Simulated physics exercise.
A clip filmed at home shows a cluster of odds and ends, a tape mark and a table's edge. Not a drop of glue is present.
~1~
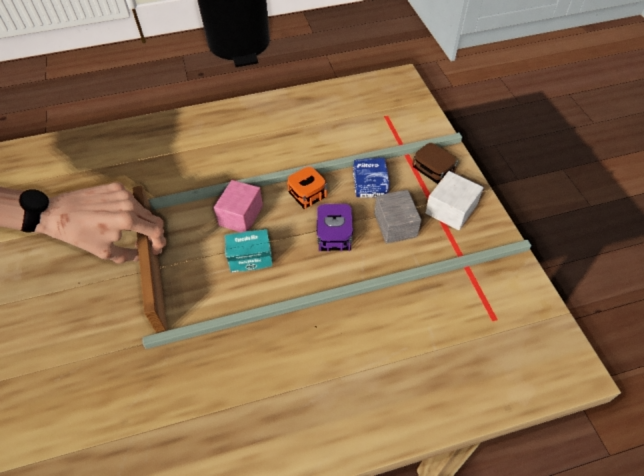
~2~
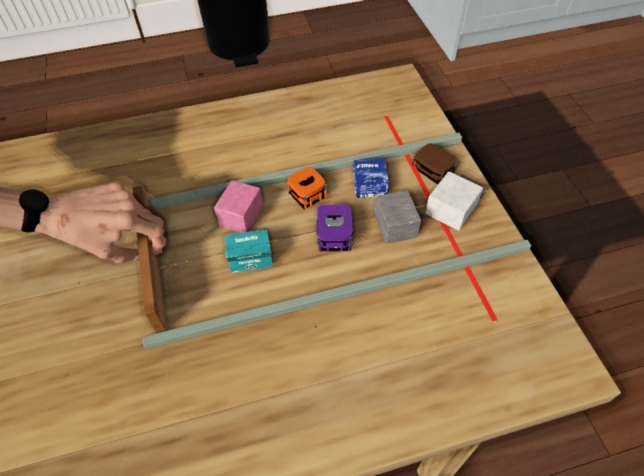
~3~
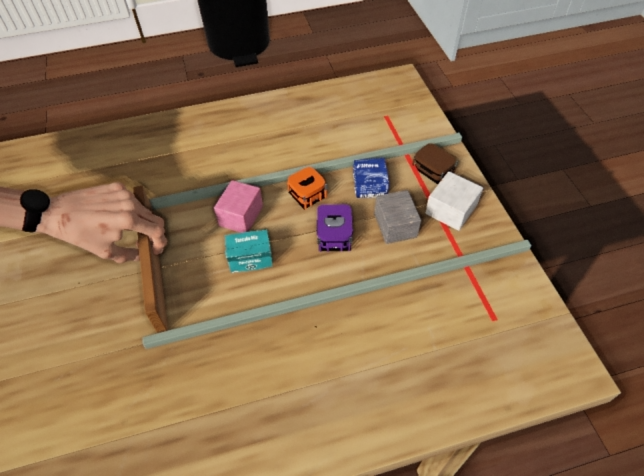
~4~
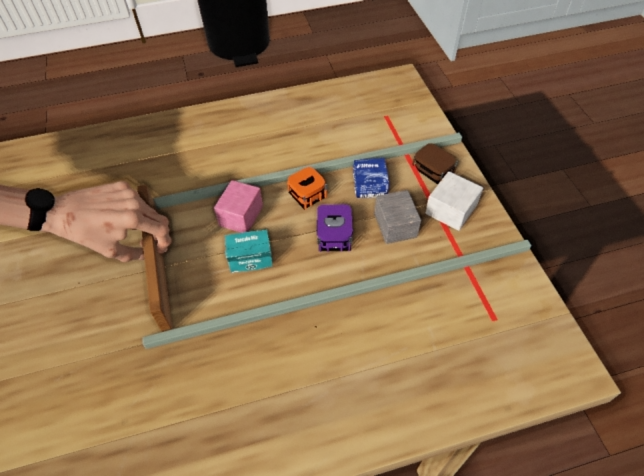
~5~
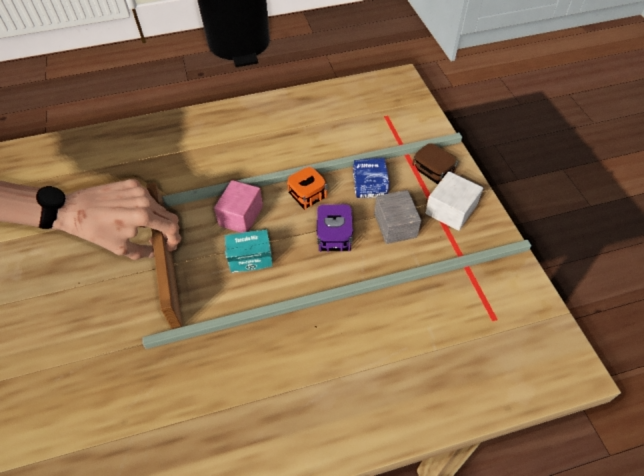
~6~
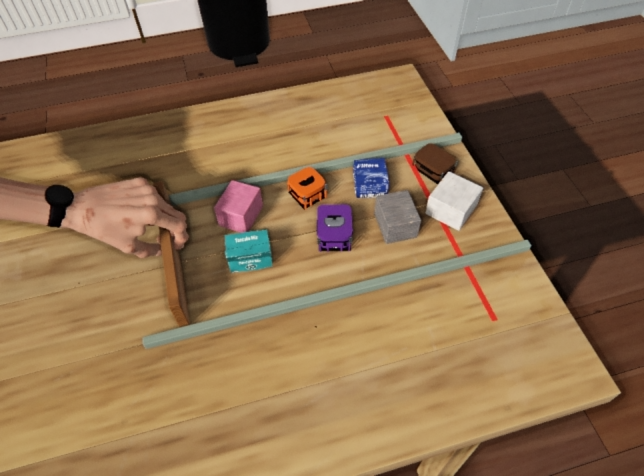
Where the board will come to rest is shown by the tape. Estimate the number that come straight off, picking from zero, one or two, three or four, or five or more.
Fallen: Above two, below five.
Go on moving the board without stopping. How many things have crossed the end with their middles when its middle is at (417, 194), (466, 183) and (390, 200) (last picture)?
Place by place: 3, 6 and 1.
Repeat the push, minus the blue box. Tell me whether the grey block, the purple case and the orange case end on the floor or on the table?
Grey block: Down; purple case: Still up; orange case: Still up.
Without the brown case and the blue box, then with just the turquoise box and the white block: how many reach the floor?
Fallen: 2 in the first try, 2 in the other.
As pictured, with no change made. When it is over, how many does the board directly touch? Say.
2 touch it.
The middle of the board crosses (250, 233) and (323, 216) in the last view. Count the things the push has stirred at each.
Tally: First 2; then 7.
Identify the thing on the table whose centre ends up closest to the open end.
The purple case finishes closest.
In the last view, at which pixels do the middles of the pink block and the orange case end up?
In the last picture they sit at about (430, 158) and about (457, 156).
Soon after, none off yet; brown case at rest near (434, 164); white block at rest near (454, 201); grey block at rest near (397, 217).
At rest, the number that fall off is three or four; fallen, blue box, grey block, white block and brown case.
